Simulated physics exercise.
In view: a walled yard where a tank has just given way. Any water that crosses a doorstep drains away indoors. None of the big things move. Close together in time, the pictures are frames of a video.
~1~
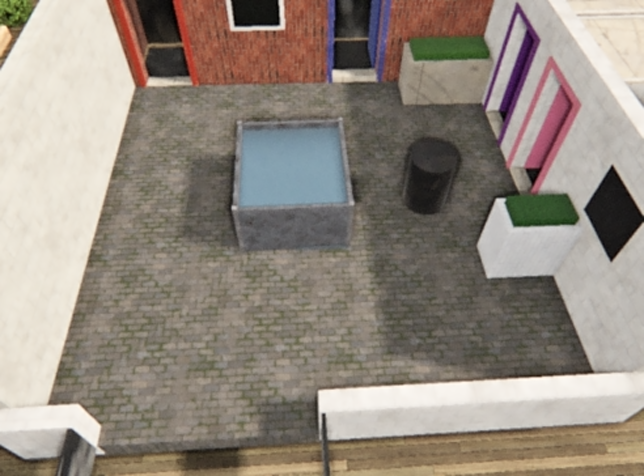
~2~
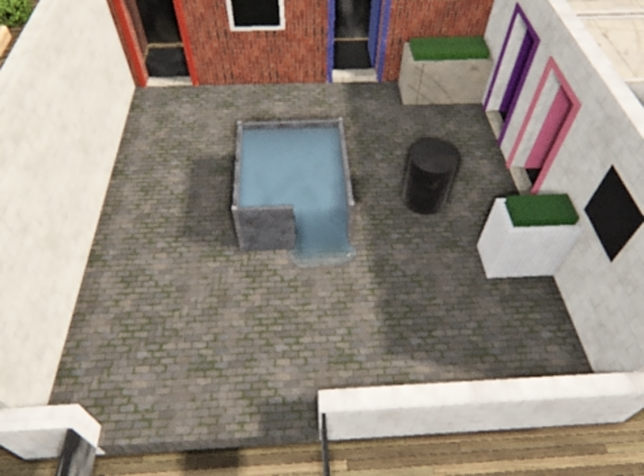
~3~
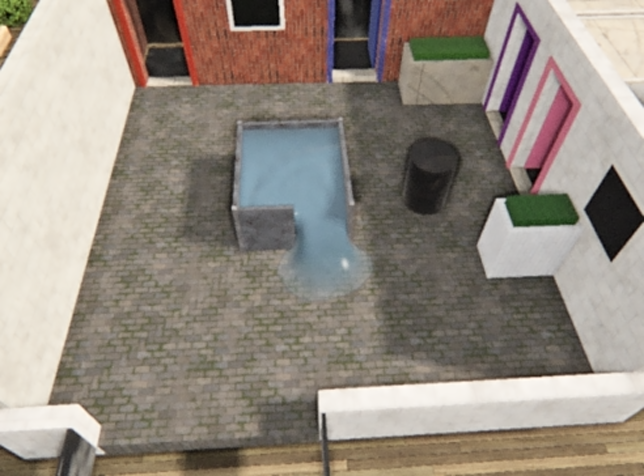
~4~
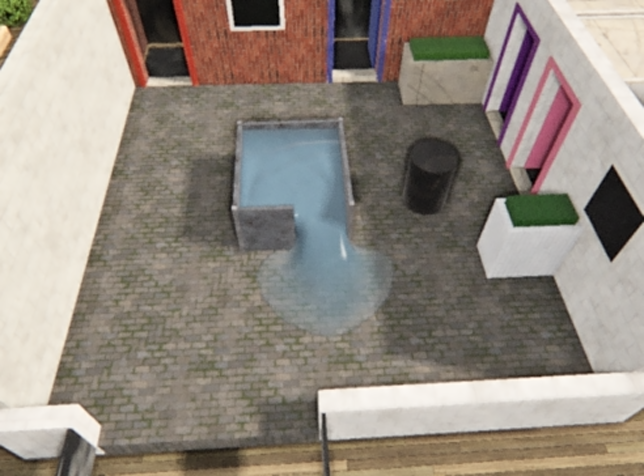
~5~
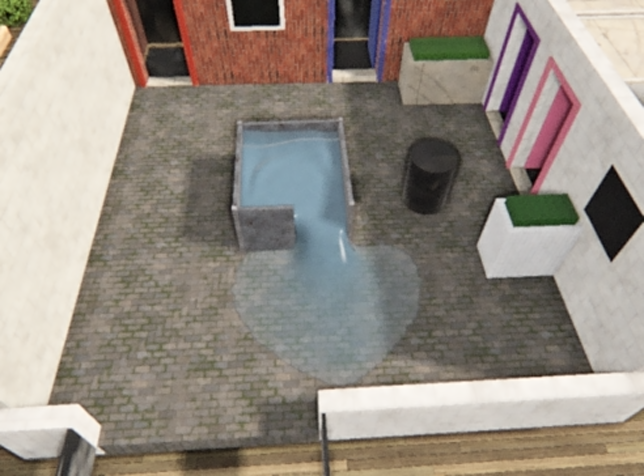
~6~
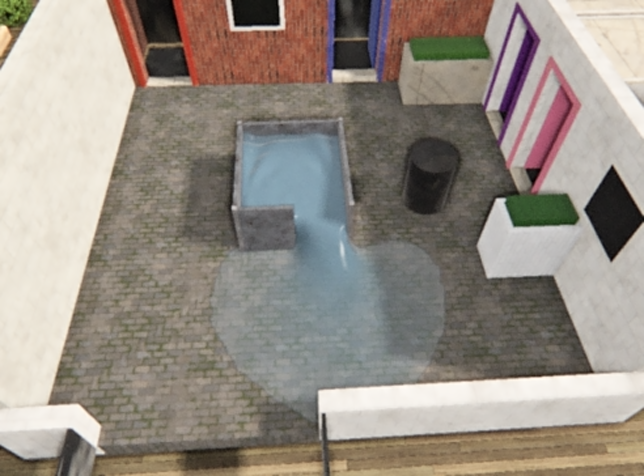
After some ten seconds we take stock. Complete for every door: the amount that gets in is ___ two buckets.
Pink door: At most; purple door: At most; red door: At most; blue door: At most.
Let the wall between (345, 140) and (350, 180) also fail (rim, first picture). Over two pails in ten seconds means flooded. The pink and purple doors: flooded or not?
Check - pink: Comes out above; purple: Comes out above.
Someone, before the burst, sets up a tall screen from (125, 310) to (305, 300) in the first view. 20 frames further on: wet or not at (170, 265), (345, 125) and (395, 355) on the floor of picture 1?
Taking the points in the order given, they are inundated, high and dry and inundated.
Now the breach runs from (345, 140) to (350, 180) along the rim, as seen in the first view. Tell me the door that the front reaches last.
The red one.
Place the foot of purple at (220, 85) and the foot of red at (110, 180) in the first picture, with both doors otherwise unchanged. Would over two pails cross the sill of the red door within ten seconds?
Red: Falls short.
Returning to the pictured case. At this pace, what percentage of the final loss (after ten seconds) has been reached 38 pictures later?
Roughly 75 percent.
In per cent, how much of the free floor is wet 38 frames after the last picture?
My guess is around 35 in a hundred.
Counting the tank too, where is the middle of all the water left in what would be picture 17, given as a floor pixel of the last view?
Centre: Close to (344, 266).
A moment on, water covers 25 % of the floor; the pink door not reached, the purple door not reached, the red door not reached, the blue door not reached.
Next, water covers 25 % of the floor; the pink door not reached, the purple door not reached, the red door not reached, the blue door not reached.
Then, water covers 30 % of the floor; the pink door not reached, the purple door not reached, the red door not reached, the blue door not reached.
Later, water covers 35 % of the floor; the pink door not reached, the purple door not reached, the red door not reached, the blue door not reached.
In the end, water covers 65 % of the floor; the pink door wet at the sill, nothing in, the purple door under two buckets in, the red door not reached, the blue door wet at the sill, nothing in.
